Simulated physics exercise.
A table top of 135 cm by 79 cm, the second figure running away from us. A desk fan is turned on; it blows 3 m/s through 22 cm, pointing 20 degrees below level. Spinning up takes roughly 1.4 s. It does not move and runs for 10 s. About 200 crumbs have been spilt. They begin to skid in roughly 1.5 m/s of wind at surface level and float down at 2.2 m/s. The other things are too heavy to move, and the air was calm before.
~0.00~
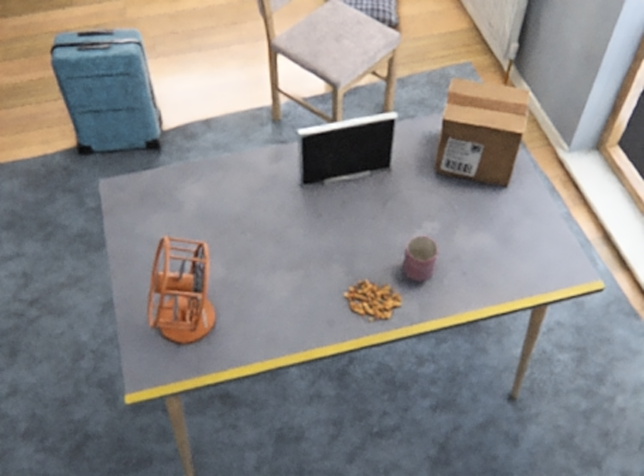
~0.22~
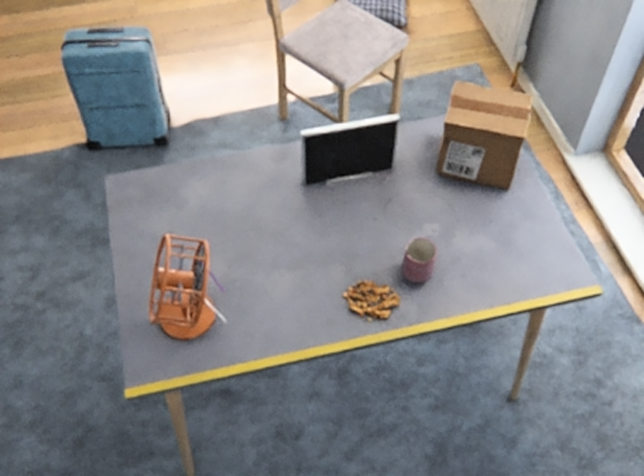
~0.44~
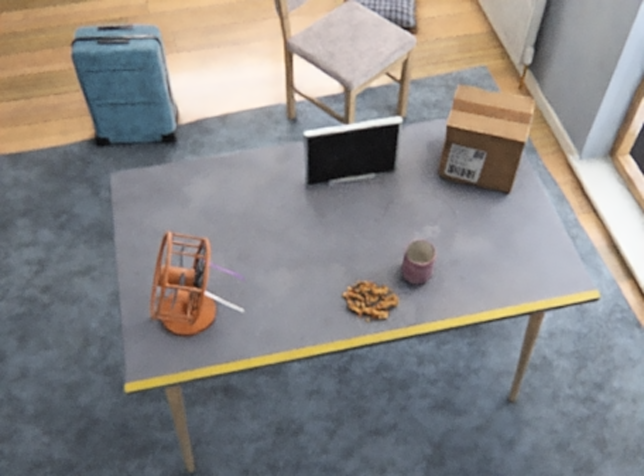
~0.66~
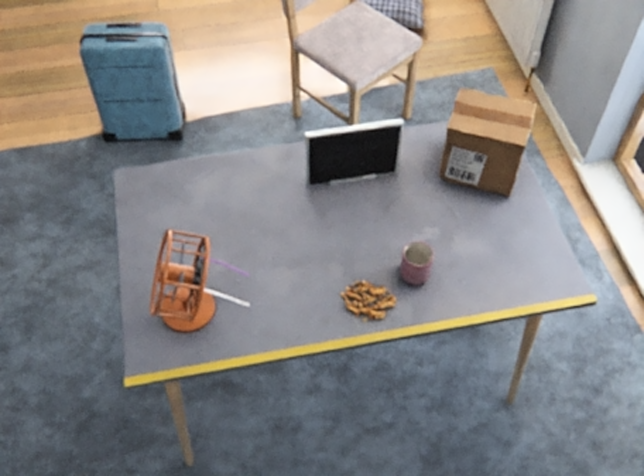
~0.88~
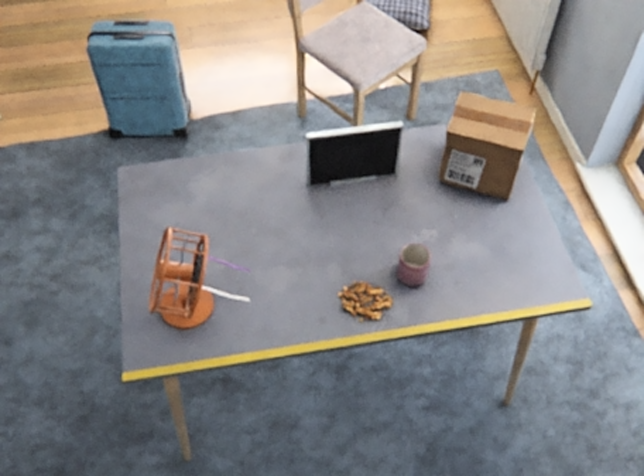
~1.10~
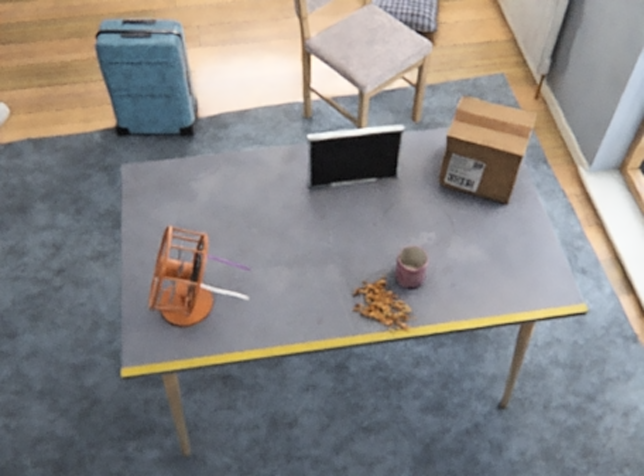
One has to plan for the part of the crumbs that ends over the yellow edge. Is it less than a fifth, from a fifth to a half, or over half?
Of the crumbs, above half end over the yellow edge.
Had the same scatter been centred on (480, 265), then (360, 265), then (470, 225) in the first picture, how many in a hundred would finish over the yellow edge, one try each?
In turn about 0 %, 5 %, 0 %.
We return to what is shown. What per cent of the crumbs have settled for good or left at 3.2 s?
About 100 %.
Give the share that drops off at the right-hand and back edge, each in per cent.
Roughly 4 % right-hand, 0 % back.
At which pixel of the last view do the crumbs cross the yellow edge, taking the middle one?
At about (497, 324).
After 2.0 s, 10 % are on the move or not yet settled, 94 % are over the yellow edge.
After 3.2 s, 4 % are on the move or not yet settled, 94 % are over the yellow edge.
After 5.5 s, 2 % are on the move or not yet settled, 95 % are over the yellow edge.
After 10.0 s, at the end, 96 % are over the yellow edge.
